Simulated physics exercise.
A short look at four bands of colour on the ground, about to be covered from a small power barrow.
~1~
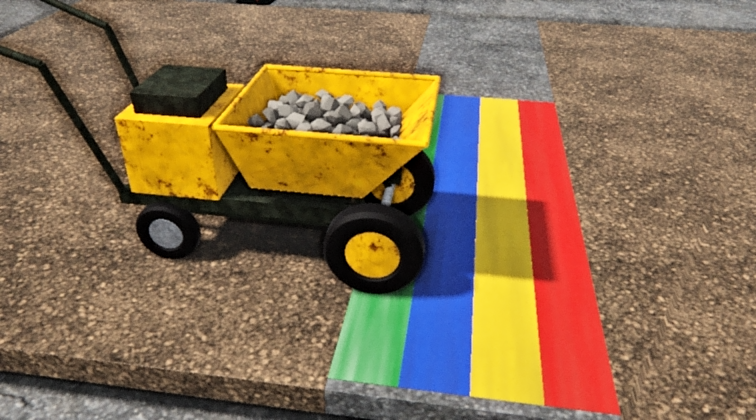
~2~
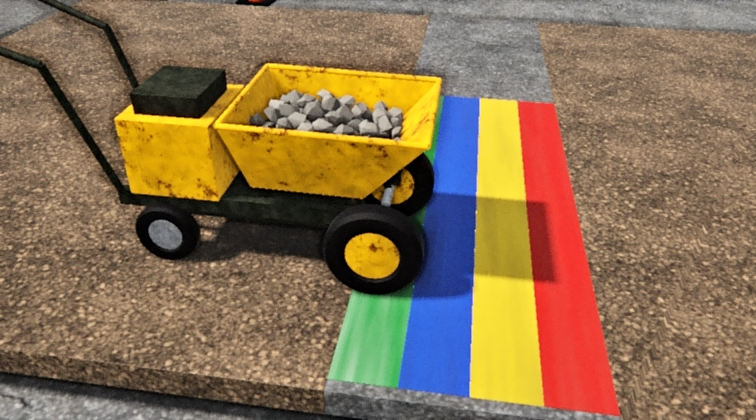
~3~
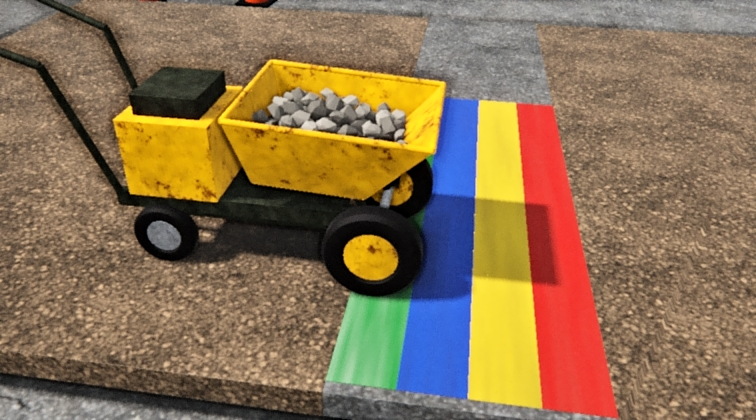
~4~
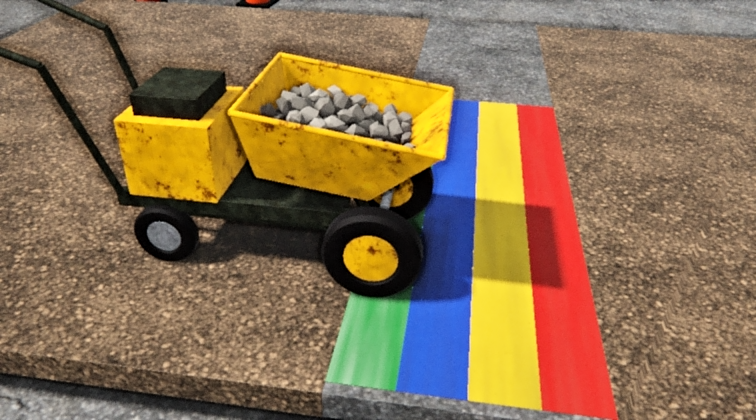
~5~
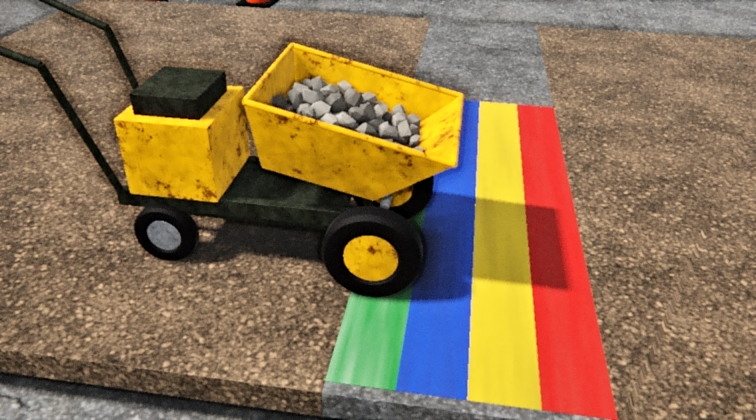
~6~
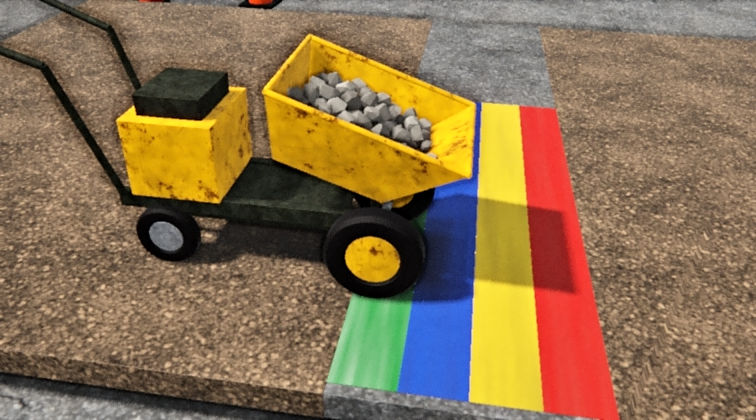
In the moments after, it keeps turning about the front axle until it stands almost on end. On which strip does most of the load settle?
The heap favours the red strip.
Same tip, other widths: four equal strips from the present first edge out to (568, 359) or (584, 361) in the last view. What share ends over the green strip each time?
Roughly 0 per cent, and 0 per cent.
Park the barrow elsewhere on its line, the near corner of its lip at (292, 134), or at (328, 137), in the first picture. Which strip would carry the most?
The first try: The blue one. The second: Blue.
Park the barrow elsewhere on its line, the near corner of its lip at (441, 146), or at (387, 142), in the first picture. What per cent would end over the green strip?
Roughly 0 per cent, and 0 per cent.
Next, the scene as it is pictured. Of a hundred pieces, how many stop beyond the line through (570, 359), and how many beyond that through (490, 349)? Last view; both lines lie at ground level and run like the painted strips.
About 40 and 80 per cent.
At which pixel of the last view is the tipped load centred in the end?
Roughly at (554, 266).
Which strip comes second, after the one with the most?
Second comes yellow.
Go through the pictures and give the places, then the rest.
Lip of the skip (425, 145), level; top of the load (311, 111), broken stones; green strip (375, 324); blue strip (440, 332); yellow strip (505, 339); red strip (573, 347), in the first picture.
Lip of the skip (427, 147), level; top of the load (312, 111), in the second picture.
Lip of the skip (433, 151), tipped barely; top of the load (300, 122), in the third picture.
Lip of the skip (442, 157), tipped a little; top of the load (307, 118), in the fourth picture.
Lip of the skip (454, 165), tipped a little; top of the load (317, 112), in the fifth picture.
Lip of the skip (469, 176), tipped clearly; top of the load (331, 107); green strip (375, 329); blue strip (439, 337); yellow strip (505, 345); red strip (572, 353), in the sixth picture.
Just after the last frame, skip tipped steeply; every one in the skip.
A moment on, skip tipped right over; roughly half in the skip; about a tenth over the yellow strip; roughly a quarter over the red strip; just a few off the paint.
Further on, skip tipped right over; roughly a quarter in the skip; roughly a quarter over the yellow strip; roughly half over the red strip; about a tenth off the paint.
When it is over, skip tipped right over; roughly a quarter in the skip; not one over the green strip; not one over the blue strip; roughly a quarter over the yellow strip; roughly half over the red strip; about a tenth off the paint.
